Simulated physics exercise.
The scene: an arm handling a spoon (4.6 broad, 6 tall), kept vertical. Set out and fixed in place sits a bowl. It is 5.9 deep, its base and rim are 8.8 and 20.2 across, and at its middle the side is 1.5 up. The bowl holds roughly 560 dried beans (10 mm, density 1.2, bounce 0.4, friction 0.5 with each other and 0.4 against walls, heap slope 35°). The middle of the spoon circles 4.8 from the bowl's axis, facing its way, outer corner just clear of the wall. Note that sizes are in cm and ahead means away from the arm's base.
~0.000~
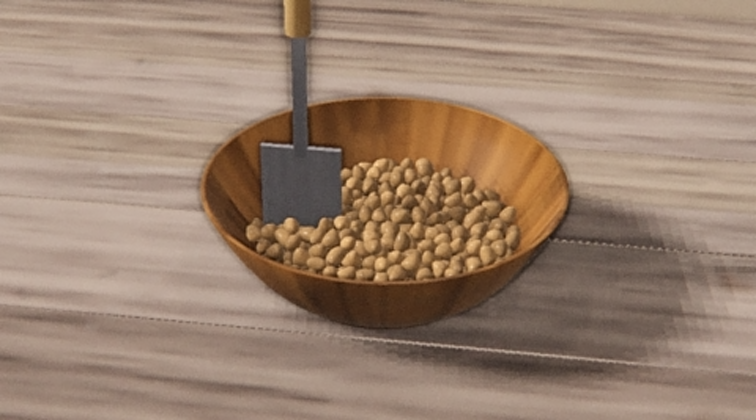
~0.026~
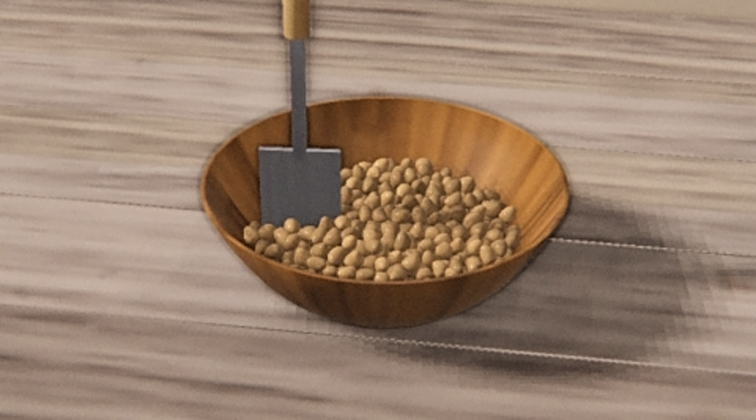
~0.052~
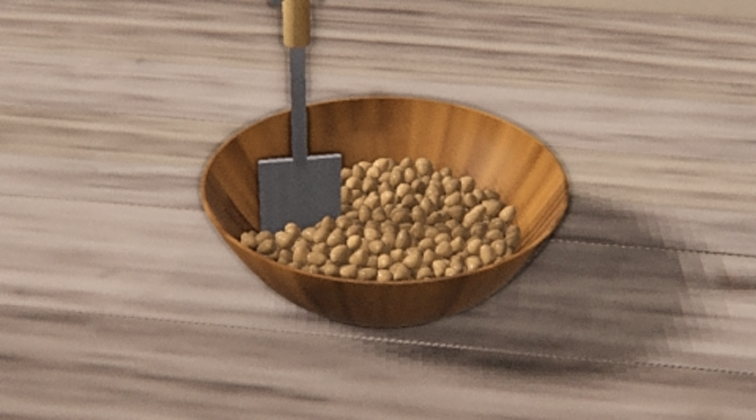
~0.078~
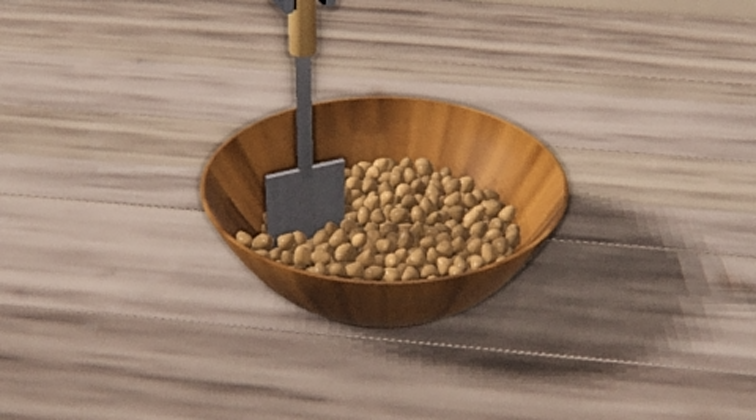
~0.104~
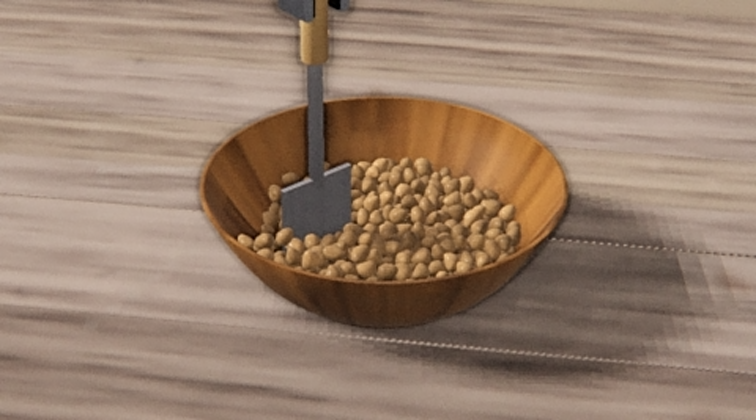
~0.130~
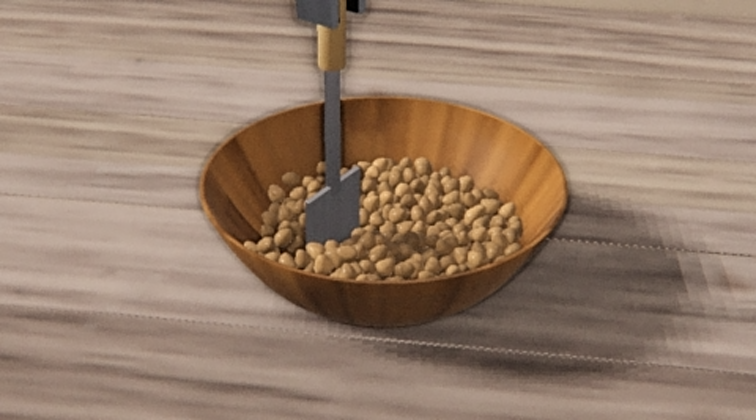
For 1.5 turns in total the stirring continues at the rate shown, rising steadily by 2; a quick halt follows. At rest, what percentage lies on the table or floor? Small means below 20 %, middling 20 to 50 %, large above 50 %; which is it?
Verdict: Small.
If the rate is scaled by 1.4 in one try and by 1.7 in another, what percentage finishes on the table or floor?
Around 25 percent on the first try and 30 percent on the second.
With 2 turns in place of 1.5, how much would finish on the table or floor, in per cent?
About 10 per cent.
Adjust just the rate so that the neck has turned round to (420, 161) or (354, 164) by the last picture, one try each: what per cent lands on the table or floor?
It comes to close to 35 per cent and close to 15 per cent.
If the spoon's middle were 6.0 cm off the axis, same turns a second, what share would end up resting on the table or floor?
That would give close to 0 per cent.
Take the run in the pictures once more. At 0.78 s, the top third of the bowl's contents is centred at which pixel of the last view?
Estimated centre: (358, 261).
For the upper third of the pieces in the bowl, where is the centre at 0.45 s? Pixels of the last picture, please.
Roughly pixel (399, 149).
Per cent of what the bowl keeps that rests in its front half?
Estimate: Some 55 %.
By 0.45 s, 249° round, highest piece 8 above the table; 532 in the bowl, 12 on the table or floor, 14 in flight or on the tool.
By 0.78 s, 75° round, highest piece 7 above the table; 505 in the bowl, 50 on the table or floor, 3 in flight or on the tool.
By 1.14 s, 180° round, highest piece 6 above the table; 503 in the bowl, 55 on the table or floor.
By 1.84 s, 180° round, highest piece 6 above the table; 503 in the bowl, 55 on the table or floor.
Final count, 503 in the bowl, 55 on the table or floor. That is 10 % on the table or floor.
